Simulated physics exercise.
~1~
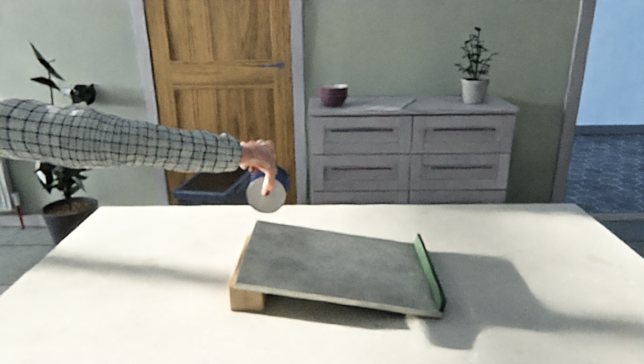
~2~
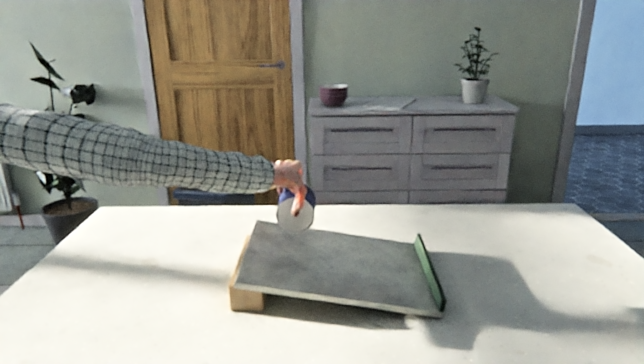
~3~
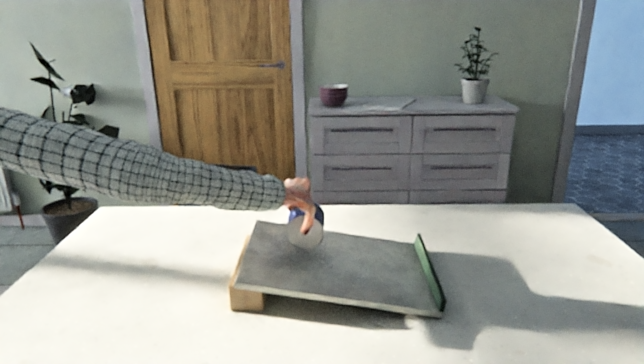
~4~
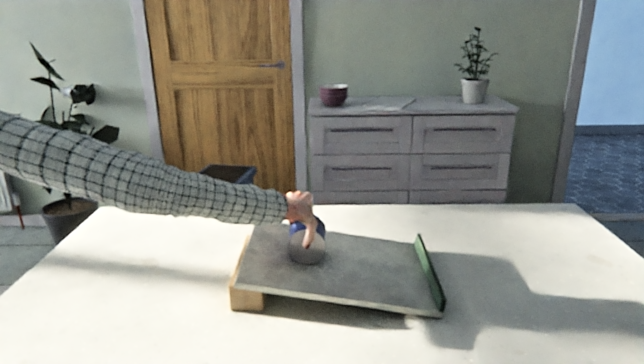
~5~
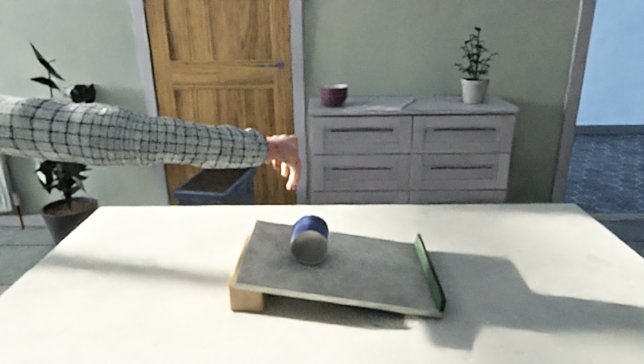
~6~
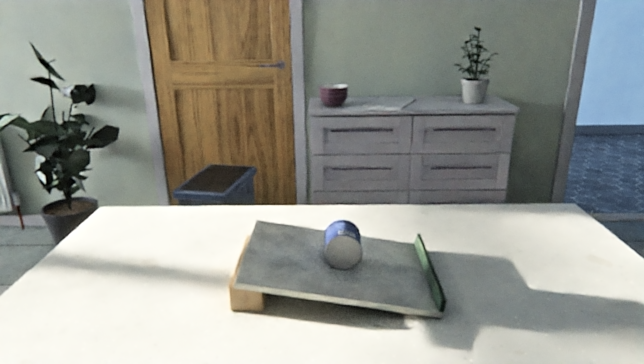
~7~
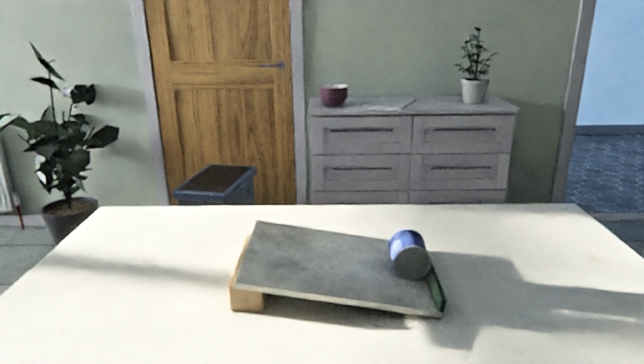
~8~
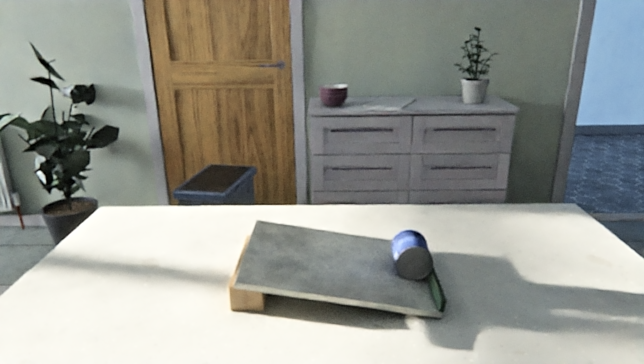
A hand setting a blue tin on a tilted grey board and letting go, the tin rolling right to the green edge.
